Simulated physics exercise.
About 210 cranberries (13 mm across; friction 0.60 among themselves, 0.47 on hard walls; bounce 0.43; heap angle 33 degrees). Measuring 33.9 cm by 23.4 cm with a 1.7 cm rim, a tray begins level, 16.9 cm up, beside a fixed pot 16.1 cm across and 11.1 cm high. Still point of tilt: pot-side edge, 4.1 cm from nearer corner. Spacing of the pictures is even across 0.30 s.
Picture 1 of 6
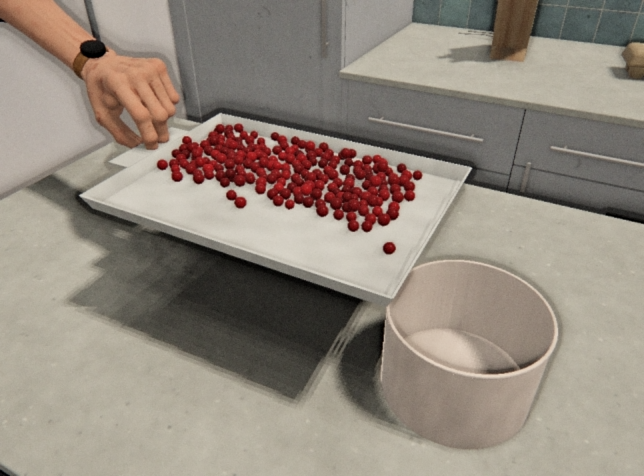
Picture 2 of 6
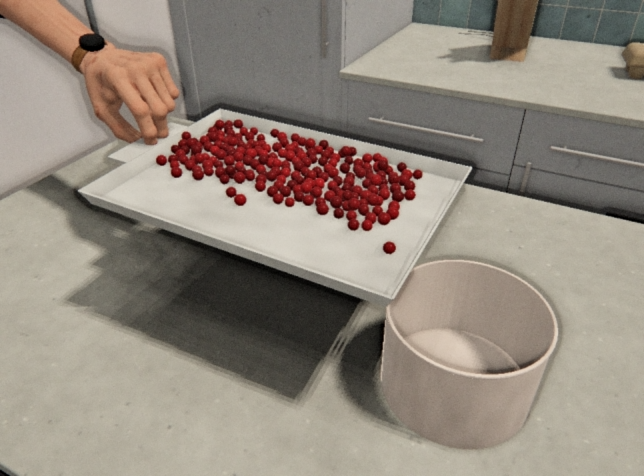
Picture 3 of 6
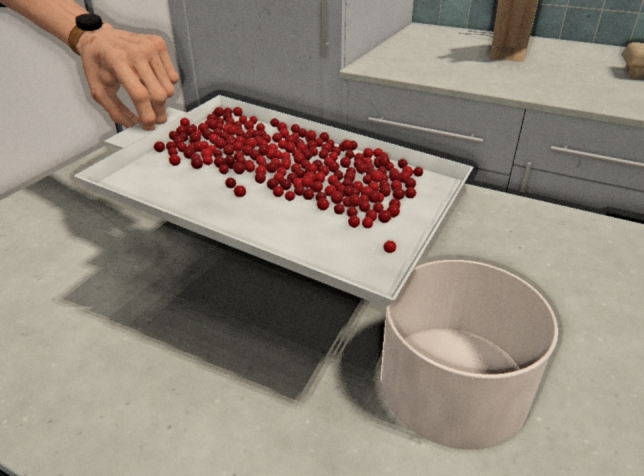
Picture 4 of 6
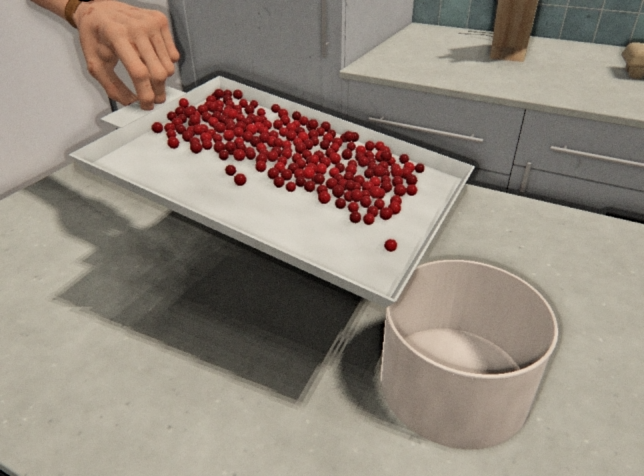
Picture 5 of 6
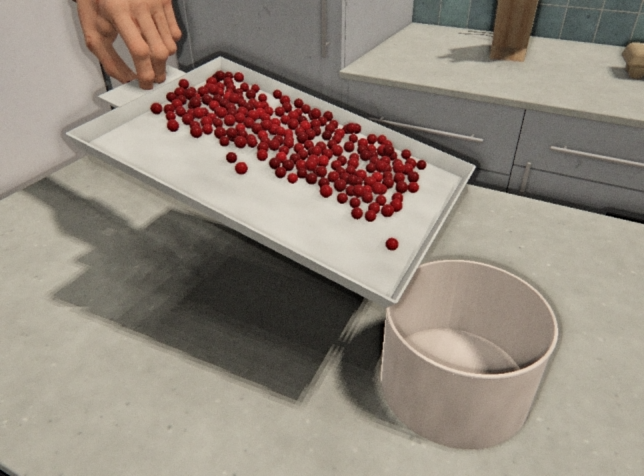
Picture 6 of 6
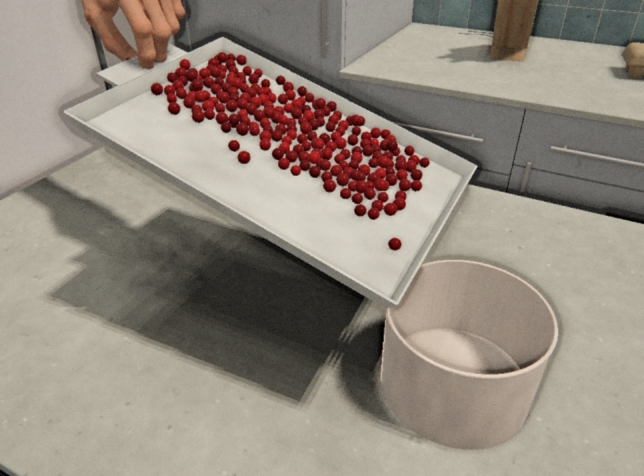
To begin with, a hand at the upper left holds a white tray scattered with red cranberries, its right end beside a pale pinkish pot on a grey counter. The hand then raises the left end, slowly at first, and the tray slants more steeply toward the pot while the cranberries stay spread across it.
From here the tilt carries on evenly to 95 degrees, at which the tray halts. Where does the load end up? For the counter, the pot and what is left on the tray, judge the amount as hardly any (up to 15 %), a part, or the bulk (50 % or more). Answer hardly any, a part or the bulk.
Counter: A part; pot: The bulk; tray: Hardly any.
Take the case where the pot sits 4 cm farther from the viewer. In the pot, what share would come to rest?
In that case some 65 per cent.
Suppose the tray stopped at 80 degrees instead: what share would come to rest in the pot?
Estimated share: About 60 %.
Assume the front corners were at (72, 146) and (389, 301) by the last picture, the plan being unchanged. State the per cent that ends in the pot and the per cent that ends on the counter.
Pot 10, counter 90.
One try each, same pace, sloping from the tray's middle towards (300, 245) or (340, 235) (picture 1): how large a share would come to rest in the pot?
I'd put it at about 5 per cent for the first tilt and about 40 per cent for the second.
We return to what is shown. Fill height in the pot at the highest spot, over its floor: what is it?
It gets to about 2.5 cm.
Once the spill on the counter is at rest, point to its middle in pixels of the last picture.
At rest, its centre lies at about (499, 338).
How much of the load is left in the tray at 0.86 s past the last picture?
It comes to near 45 per cent.
Then, 0.51 s after the last picture, tilt 54 degrees; the tray holds 95 %, the pot 0 %.
Then, 0.86 s after the last picture, tilt 79 degrees; the tray holds 45 %, the pot 30 %.
Then, 1.30 s after the last picture, tilt 95 degrees; the tray holds 0 %, the pot 65 %.
In the end, counter 35 %, pot 65 %, tray 0 %.
